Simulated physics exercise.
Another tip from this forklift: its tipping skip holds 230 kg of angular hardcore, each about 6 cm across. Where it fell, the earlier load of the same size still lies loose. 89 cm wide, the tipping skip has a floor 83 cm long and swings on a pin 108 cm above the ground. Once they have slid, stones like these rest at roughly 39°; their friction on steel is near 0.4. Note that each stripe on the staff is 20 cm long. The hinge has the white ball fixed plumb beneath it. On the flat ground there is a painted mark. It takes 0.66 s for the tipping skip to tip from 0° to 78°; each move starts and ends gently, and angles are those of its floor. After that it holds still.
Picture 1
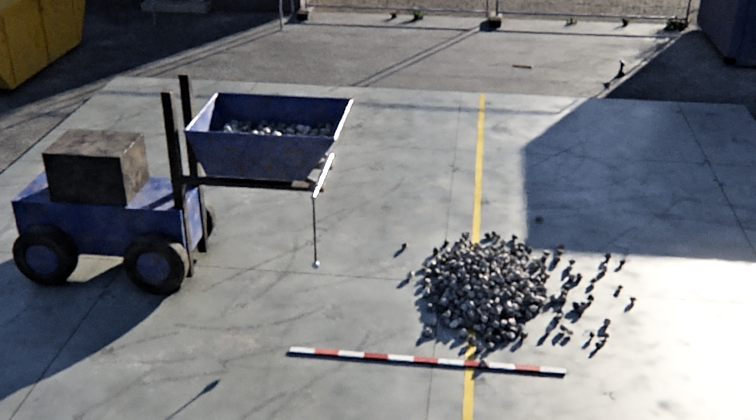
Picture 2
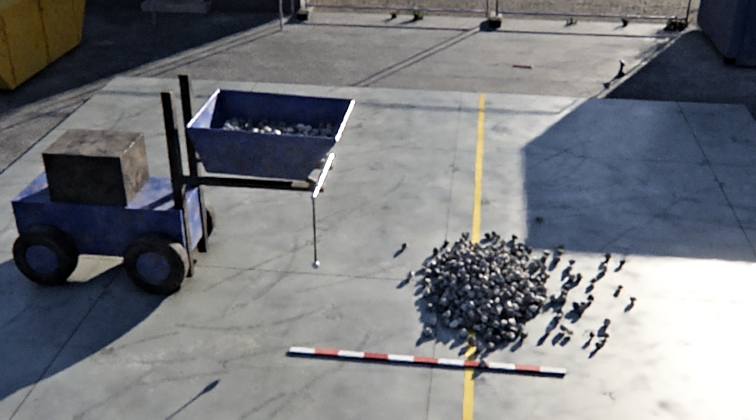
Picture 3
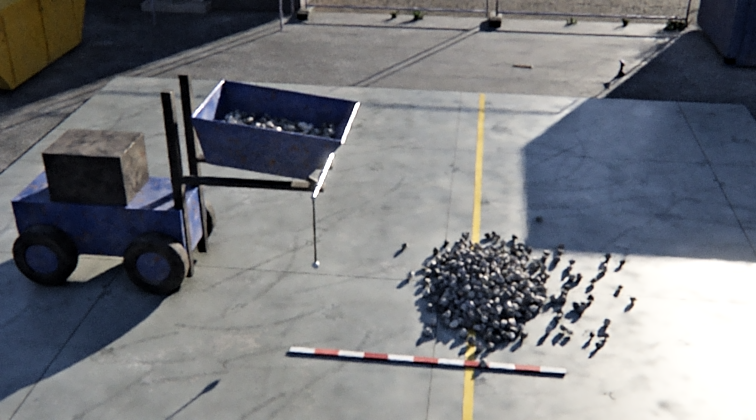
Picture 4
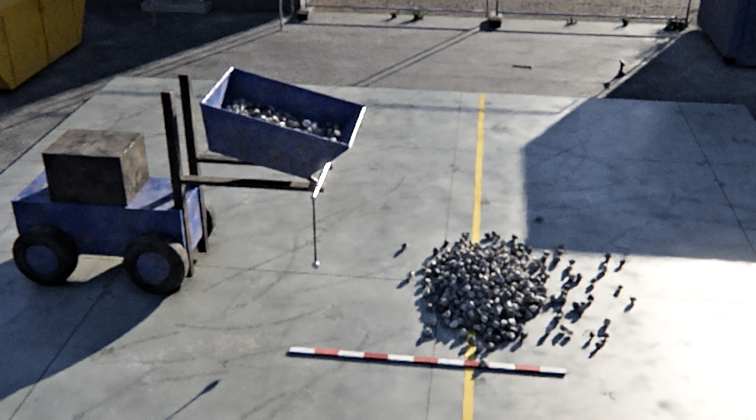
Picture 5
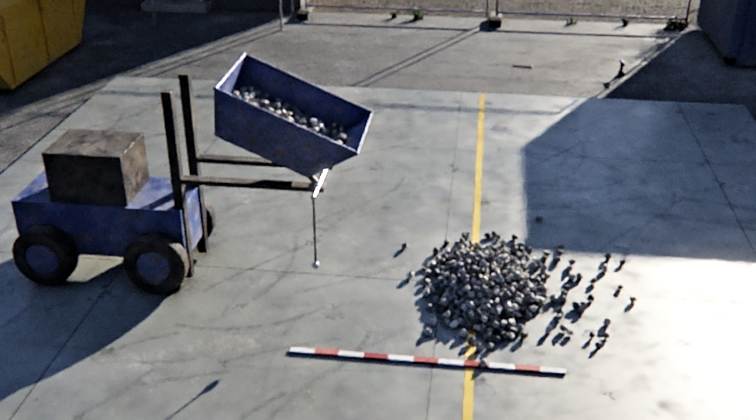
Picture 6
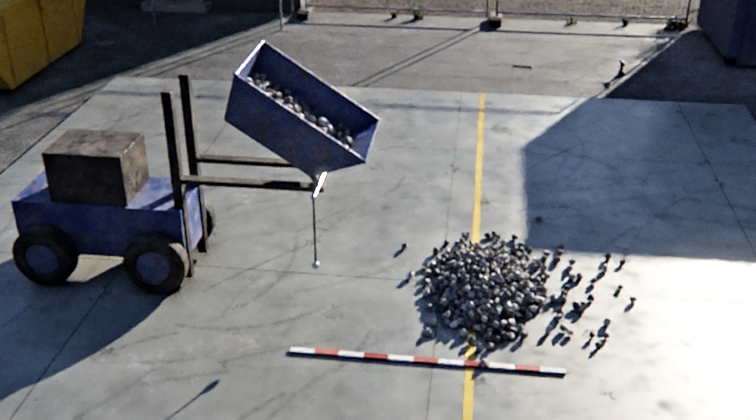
A blue skip of stones on a forklift tilts steadily down to the right.
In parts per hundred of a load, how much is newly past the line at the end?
Roughly 29 parts in a hundred.
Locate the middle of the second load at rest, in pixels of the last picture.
Their centre rests close to (443, 278).
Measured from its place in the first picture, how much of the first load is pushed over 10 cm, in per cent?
Roughly 10 % of them.
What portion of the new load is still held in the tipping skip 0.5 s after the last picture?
Near 95 per cent of the load is held.
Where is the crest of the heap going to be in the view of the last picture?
Roughly at (464, 261).
Then, 0.2 s after the last picture the floor is at 67°; in per cent of one load, 100 in the tipping skip, 34 short of the line, 66 past the line; the foremost stones are at (612, 288).
Then, 0.5 s after the last picture the floor is at 78°; in per cent of one load, 97 in the tipping skip, 37 short of the line, 66 past the line; the foremost stones are at (612, 288).
Then, 0.8 s after the last picture the floor is at 78°; in per cent of one load, 24 in the tipping skip, 96 short of the line, 80 past the line; the foremost stones are at (612, 288).
Then, 3.2 s after the last picture the floor is at 78°; in per cent of one load, 0 in the tipping skip, 106 short of the line, 94 past the line; the foremost stones are at (634, 271). Net gain past the line, 29.
